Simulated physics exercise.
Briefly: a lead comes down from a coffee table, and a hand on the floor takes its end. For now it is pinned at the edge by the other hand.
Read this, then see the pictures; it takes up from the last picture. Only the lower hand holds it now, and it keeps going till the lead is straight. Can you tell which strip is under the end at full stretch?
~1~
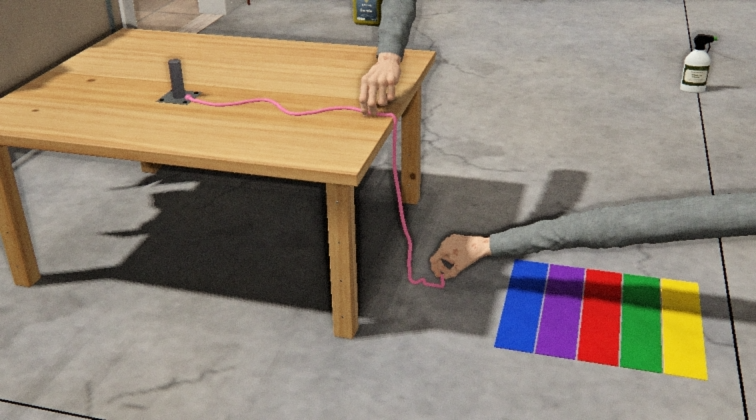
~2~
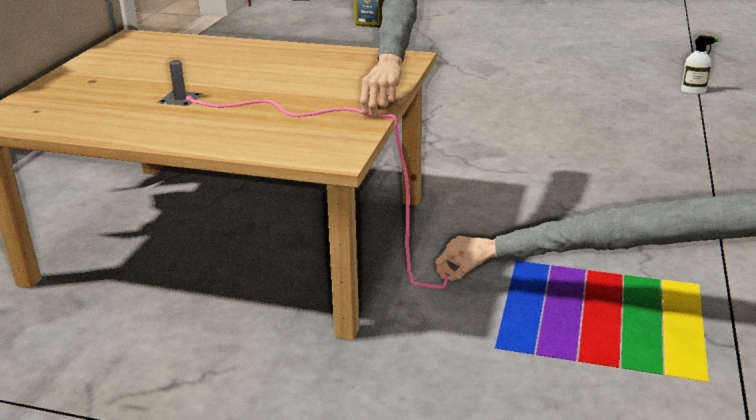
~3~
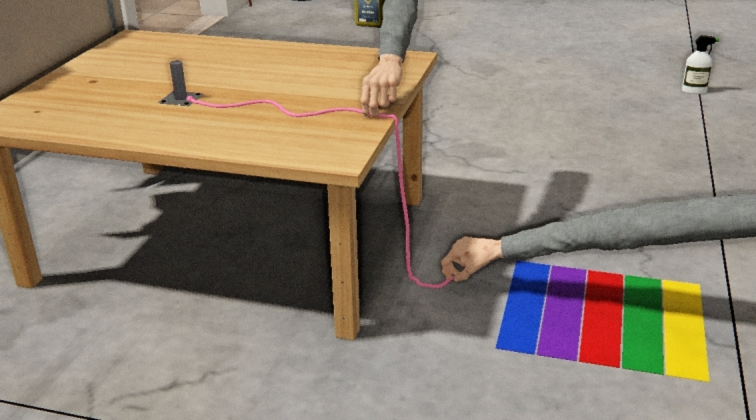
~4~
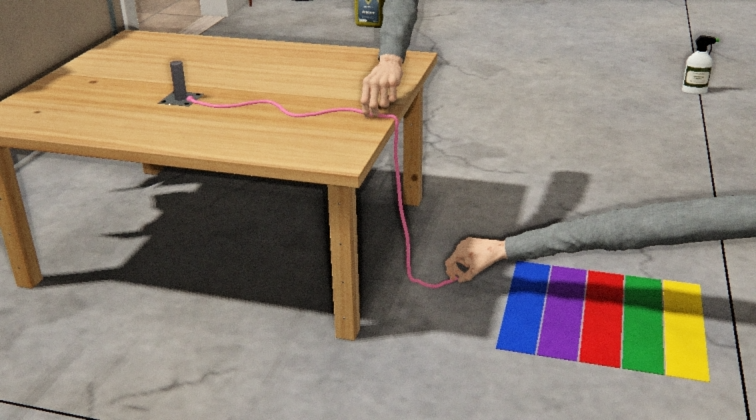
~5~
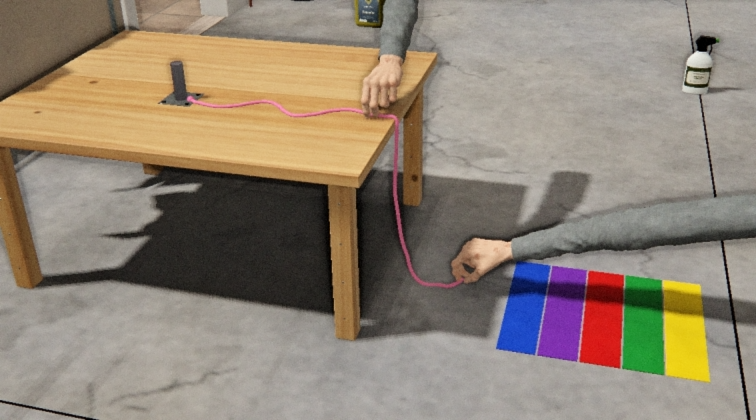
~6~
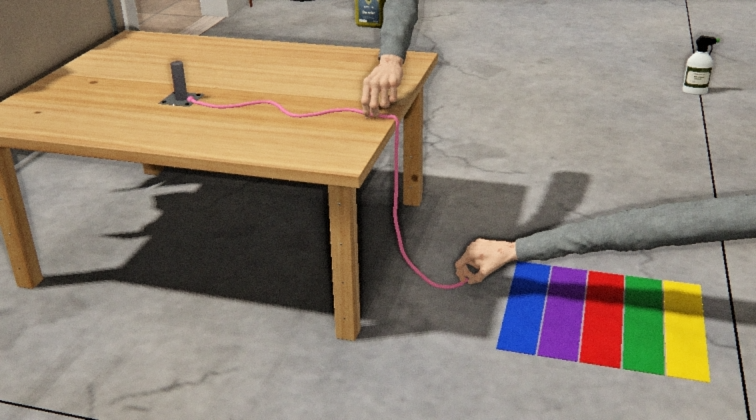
Yes, the red one.
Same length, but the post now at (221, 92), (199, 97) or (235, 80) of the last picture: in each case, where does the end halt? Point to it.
First (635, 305), then (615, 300), and last (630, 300).
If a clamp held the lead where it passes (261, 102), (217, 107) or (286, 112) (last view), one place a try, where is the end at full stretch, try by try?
Near (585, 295), (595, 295) and (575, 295).
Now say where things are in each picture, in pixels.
In the first frame, end (442, 275); blue (517, 332); purple (558, 338); red (599, 344); green (641, 351); yellow (685, 357).
In the second frame, end (448, 277); lead through (214, 106) (279, 107) (342, 110) (397, 136) (408, 206) (409, 265).
In the third frame, end (453, 277).
In the fourth frame, end (457, 278); lead through (215, 107) (280, 107) (343, 110) (396, 136) (401, 206) (408, 266).
In the fifth frame, end (463, 279).
In the sixth frame, end (467, 280); lead through (216, 107) (280, 107) (344, 110) (397, 136) (395, 206) (412, 265).
Soon after, end near (540, 290); over blue.
Then, end near (577, 295); over purple.
At full stretch, end near (599, 298); over red. Over red.
